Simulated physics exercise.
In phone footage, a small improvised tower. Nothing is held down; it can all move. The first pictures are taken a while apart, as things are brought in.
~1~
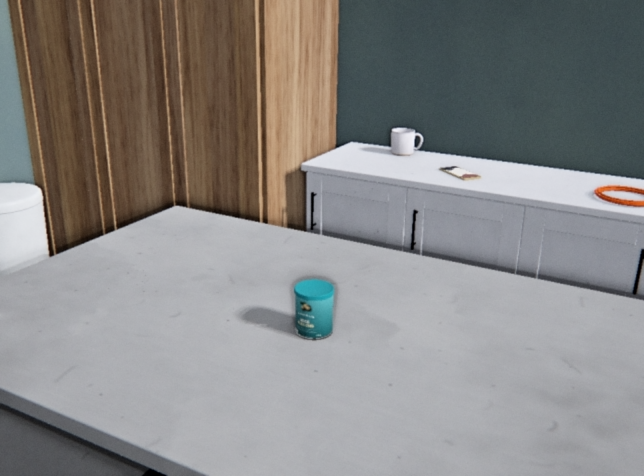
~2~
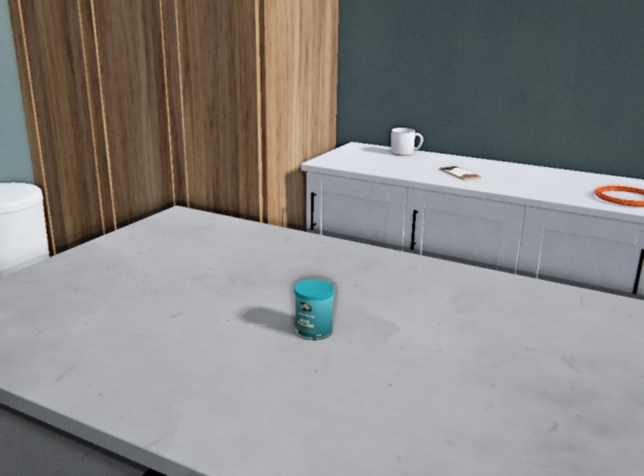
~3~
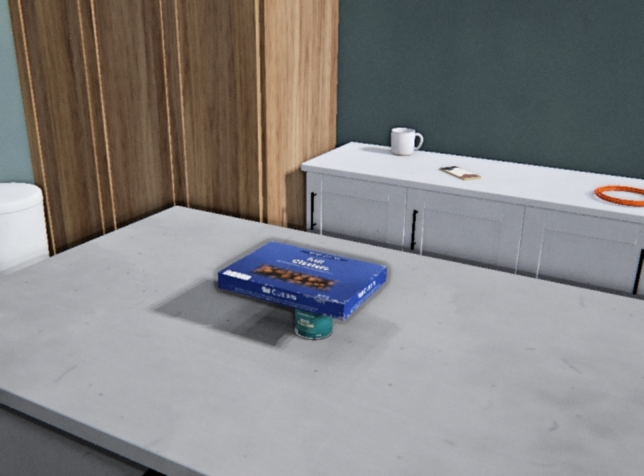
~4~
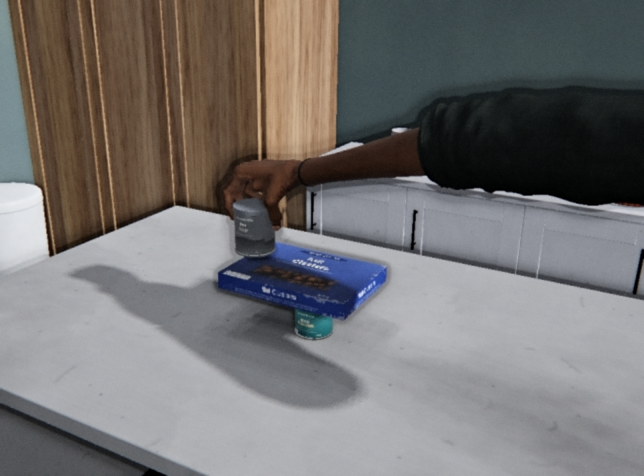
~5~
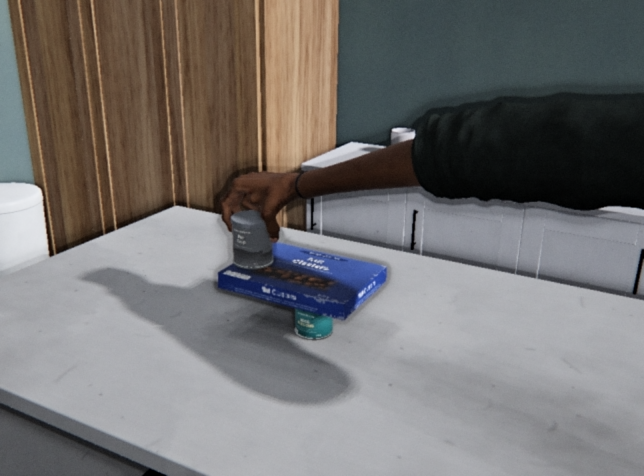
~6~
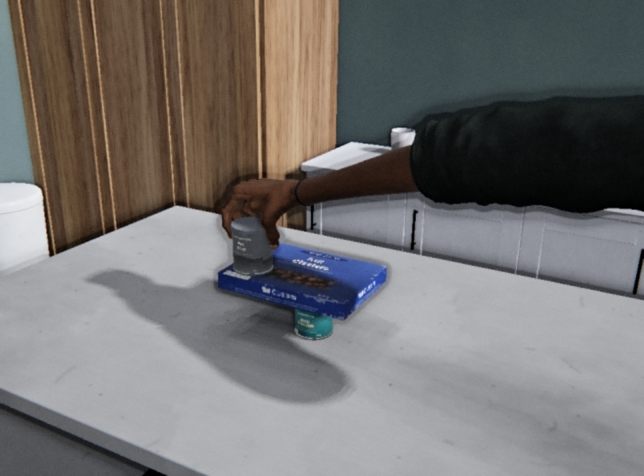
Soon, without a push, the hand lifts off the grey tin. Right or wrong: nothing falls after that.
Wrong.
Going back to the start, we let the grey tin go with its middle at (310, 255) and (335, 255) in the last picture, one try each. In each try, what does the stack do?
It stays steady first and stays steady second.
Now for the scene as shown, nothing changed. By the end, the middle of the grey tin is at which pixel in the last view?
Near (156, 305).
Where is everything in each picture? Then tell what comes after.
In the first picture, the last thing is not in view yet.
In the second picture, the last thing is not in view yet.
In the third picture, the last thing is not in view yet; blue packet (304, 277).
The fourth picture shows on its way; grey tin (255, 227); blue packet (304, 277).
The fifth picture shows on its way; grey tin (253, 239); blue packet (304, 277).
The sixth picture shows set down, still held; grey tin (253, 246); blue packet (304, 277).
Then, 0.40 s after the last picture, grey tin now fallen; blue packet tipped 47° from how it was.
Then, 0.60 s after the last picture, blue packet now fallen; turquoise tin slid a little.
At rest, fallen, blue packet and grey tin; turquoise tin in place. Seen from the same camera at the end, grey tin near (156, 305). The stack comes apart.
